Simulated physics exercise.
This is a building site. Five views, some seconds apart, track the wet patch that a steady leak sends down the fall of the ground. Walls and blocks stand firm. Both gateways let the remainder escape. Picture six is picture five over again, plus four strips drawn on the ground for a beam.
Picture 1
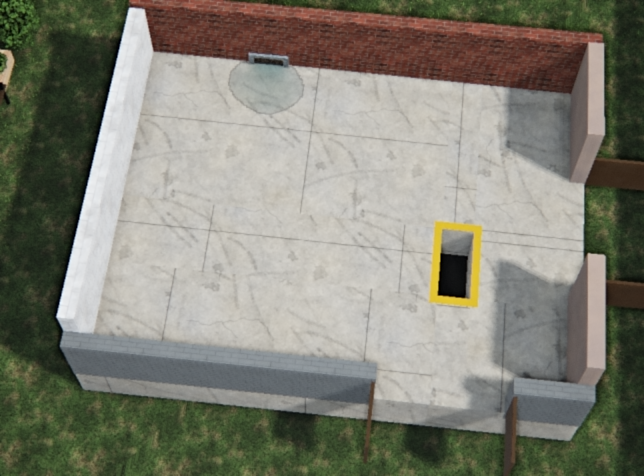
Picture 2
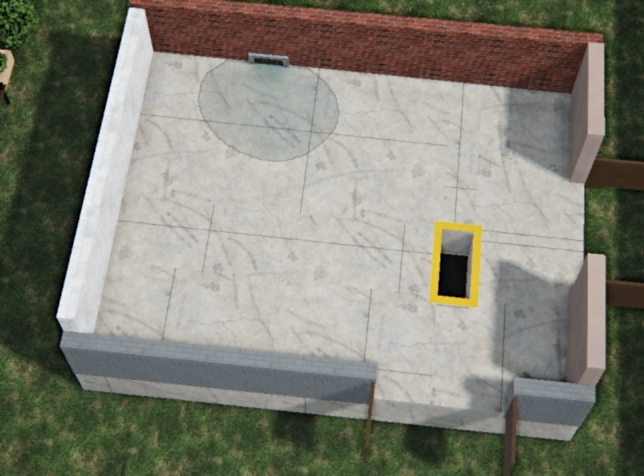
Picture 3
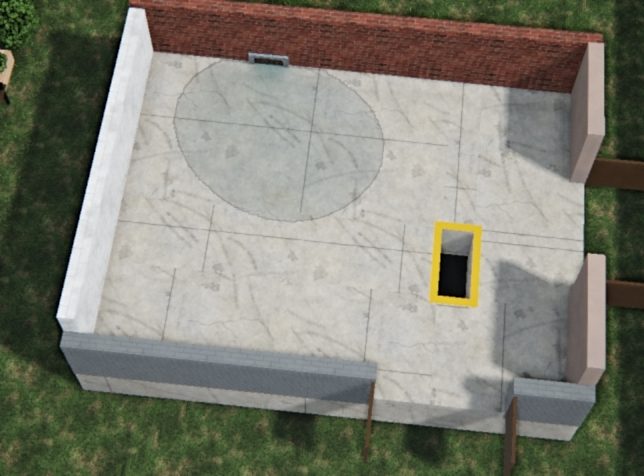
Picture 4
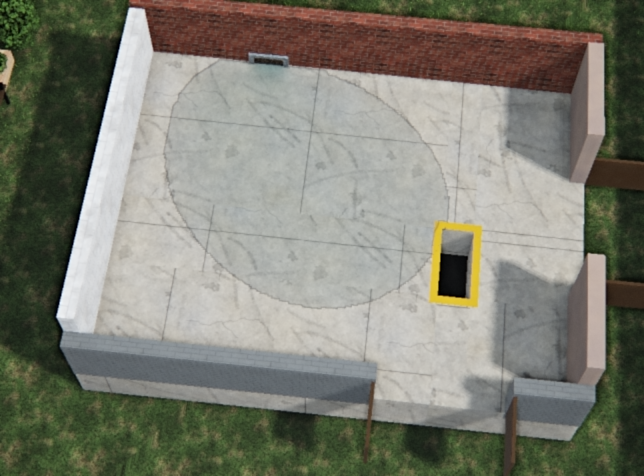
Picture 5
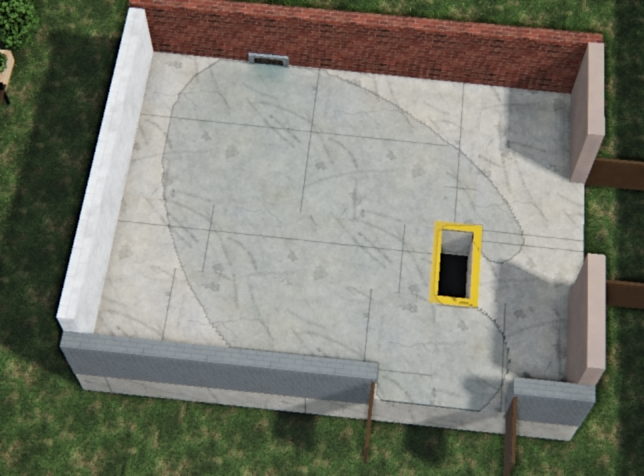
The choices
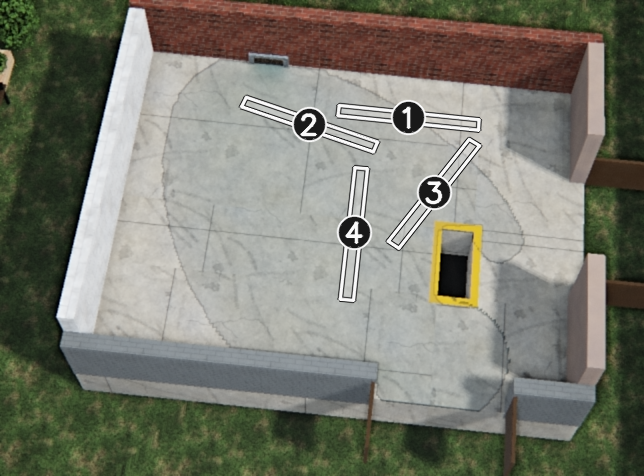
A thin sheet of water spread from an opening by the brick wall across the walled pale floor, widening toward the lower right until it reached both sides of the yellow-edged hole.
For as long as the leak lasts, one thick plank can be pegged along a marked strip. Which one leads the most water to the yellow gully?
The answer is position 1.
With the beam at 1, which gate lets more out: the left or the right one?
The left one.
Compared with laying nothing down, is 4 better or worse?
Position 4 is worse.
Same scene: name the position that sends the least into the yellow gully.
The answer is 3.
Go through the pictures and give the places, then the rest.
In the first picture, outfall at (269, 60); yellow gully at (456, 263); open gate at (440, 391); open gate at (569, 238); 2 % of the ground under water, visible out to (287, 104); yellow gully still dry.
In the second picture, 8 % of the ground under water, visible out to (303, 150); yellow gully still dry.
In the third picture, 19 % of the ground under water, visible out to (294, 216); yellow gully still dry.
In the fourth picture, 36 % of the ground under water, visible out to (339, 302); yellow gully still dry.
In the fifth picture, 54 % of the ground under water, visible out to (484, 344); yellow gully taking water.
In white, 1 from (338, 110) to (478, 124); 2 from (243, 102) to (375, 146); 3 from (393, 244) to (474, 142); 4 from (346, 299) to (361, 168).
With 1, about 23 % of the stream goes into the yellow gully, about 76 % out by the gates.
With 2, about 10 % of the stream goes into the yellow gully, about 90 % out by the gates.
With 3, about 3 % of the stream goes into the yellow gully, about 96 % out by the gates.
With 4, about 11 % of the stream goes into the yellow gully, about 88 % out by the gates.
